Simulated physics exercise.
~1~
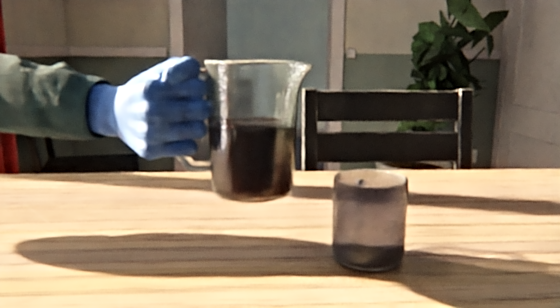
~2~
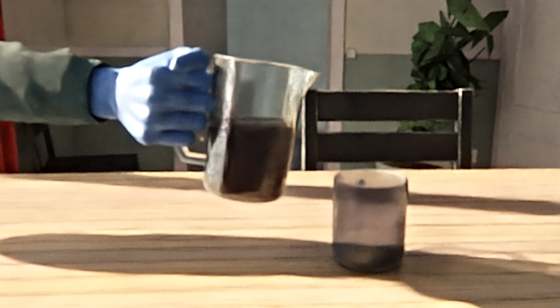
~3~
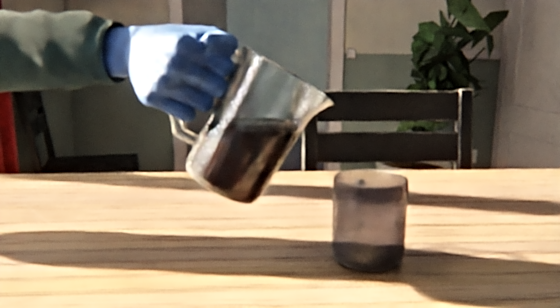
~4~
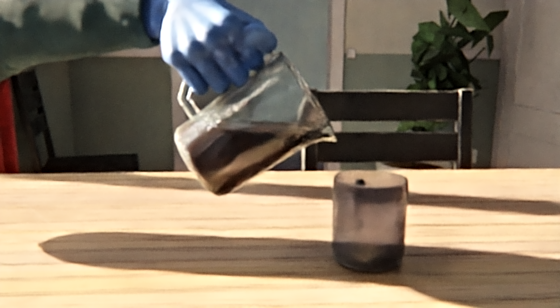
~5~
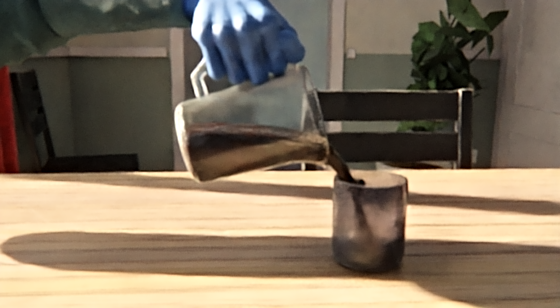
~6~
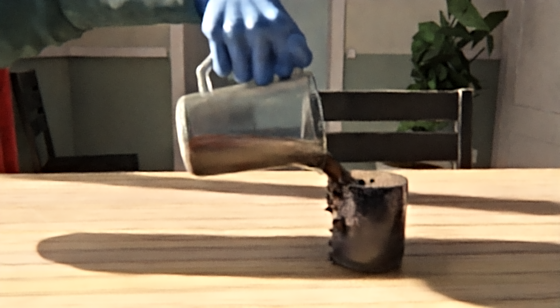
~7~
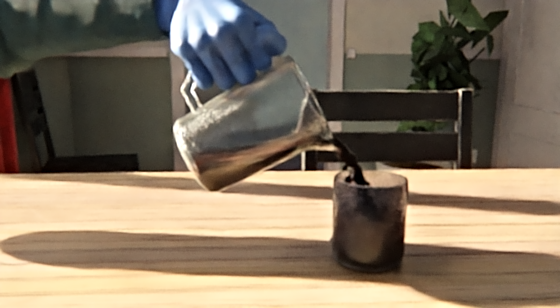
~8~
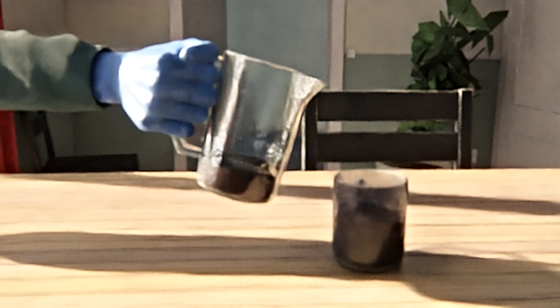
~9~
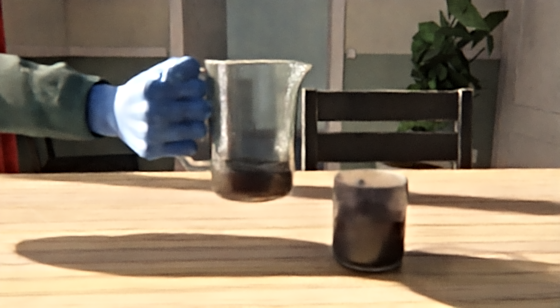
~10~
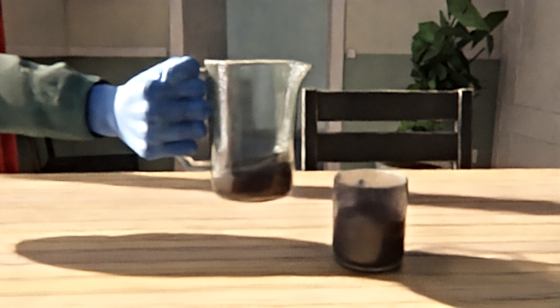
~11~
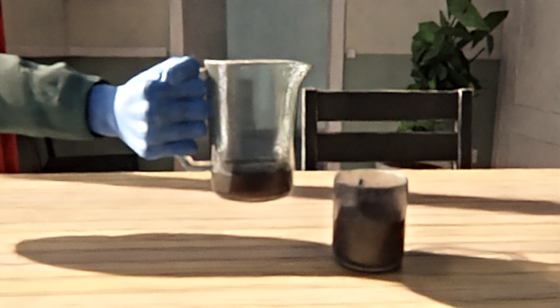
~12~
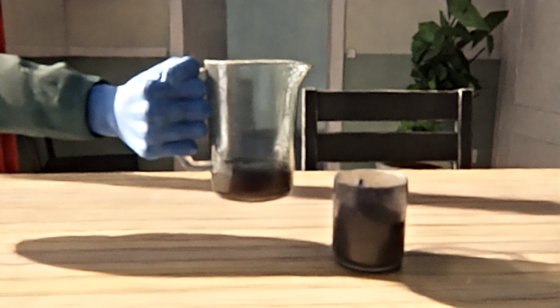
At a sunlit wooden table, a blue-gloved hand tilting a glass jug rightwards, pouring dark liquid into a mug, then righting it part-empty.
